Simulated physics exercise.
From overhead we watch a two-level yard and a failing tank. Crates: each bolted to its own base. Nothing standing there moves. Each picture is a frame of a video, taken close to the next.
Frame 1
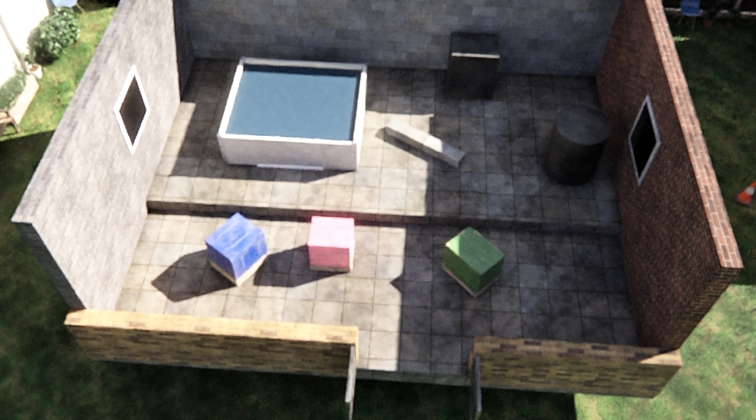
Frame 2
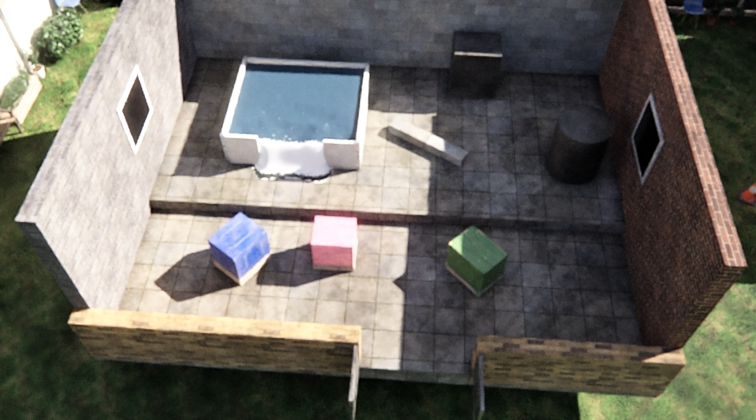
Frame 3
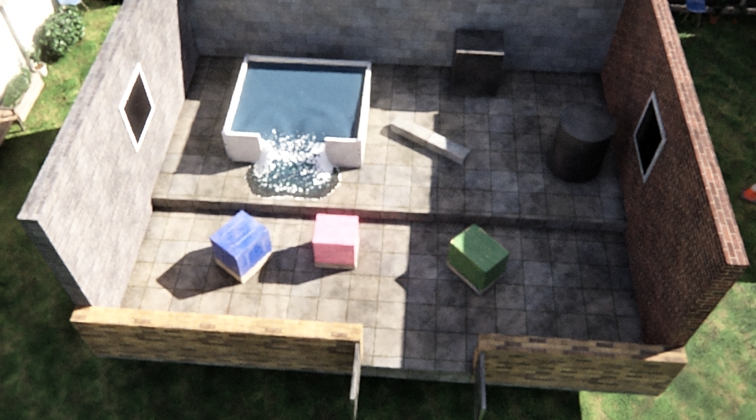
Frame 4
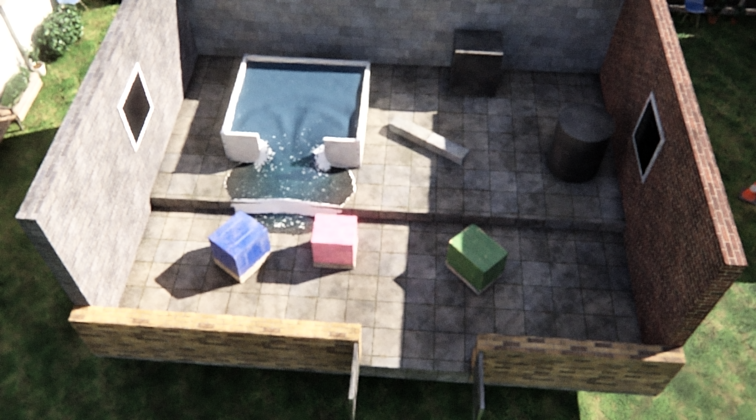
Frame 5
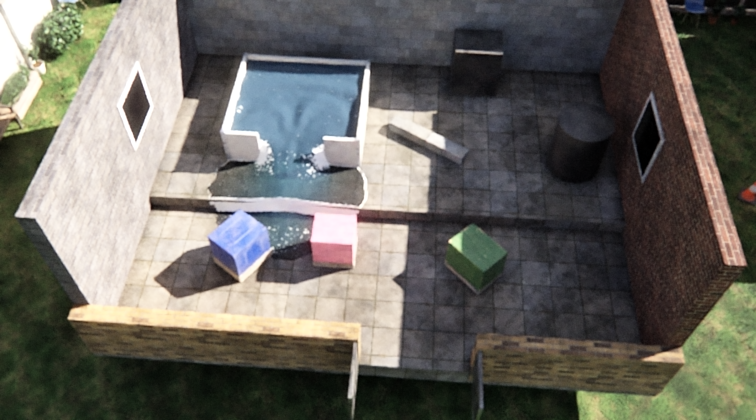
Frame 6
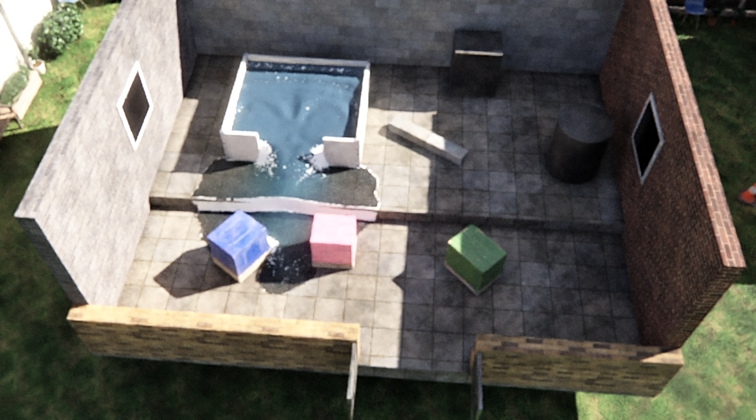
Water bursts through the front of a white-walled open tank at the upper left of a two-level paved yard, seen from high overhead by a nearly still camera. Blue and pink cubes sit below the tank, a green one to their right, with a pale beam, dark block and dark cylinder above. The water foams out, spreads across the upper paving, pours over the step and runs between the blue and pink cubes.
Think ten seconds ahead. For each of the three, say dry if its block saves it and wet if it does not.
My prediction: The green crate ends up with water on it, the blue crate ends up with water on it, the pink crate ends up with water on it.
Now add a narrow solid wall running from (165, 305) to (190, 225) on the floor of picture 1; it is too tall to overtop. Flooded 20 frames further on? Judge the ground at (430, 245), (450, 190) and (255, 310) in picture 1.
Outcome by spot, in order - watered, unwatered, watered.
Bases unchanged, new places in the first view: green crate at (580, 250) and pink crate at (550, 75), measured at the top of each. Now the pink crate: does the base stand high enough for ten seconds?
As far as I can tell, the pink crate is not reached.
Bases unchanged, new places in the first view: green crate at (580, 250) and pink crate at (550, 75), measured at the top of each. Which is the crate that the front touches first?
That should be the blue one.
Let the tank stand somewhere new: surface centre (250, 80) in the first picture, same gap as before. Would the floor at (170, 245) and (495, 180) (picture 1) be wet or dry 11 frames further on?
The first spot is wetted, while the second is not reached.
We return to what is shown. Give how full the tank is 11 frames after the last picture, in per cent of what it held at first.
Roughly 56 per cent.
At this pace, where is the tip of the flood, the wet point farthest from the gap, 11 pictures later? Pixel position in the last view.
The front should reach about (475, 357).
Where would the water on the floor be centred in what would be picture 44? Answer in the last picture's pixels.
Near pixel (302, 231).
A moment on, water covers 20 % of the floor; the green crate not reached, the blue crate water round its plinth, the pink crate water round its plinth.
Next, water covers 30 % of the floor; the green crate water round its plinth, the blue crate water round its plinth, the pink crate water round its plinth.
Then, water covers 40 % of the floor; the green crate water round its plinth, the blue crate water round its plinth, the pink crate water round its plinth.
Later, water covers 50 % of the floor; the green crate water round its plinth, the blue crate water round its plinth, the pink crate water round its plinth.
In the end, water covers 50 % of the floor; the green crate was topped, the blue crate was topped, the pink crate was topped.
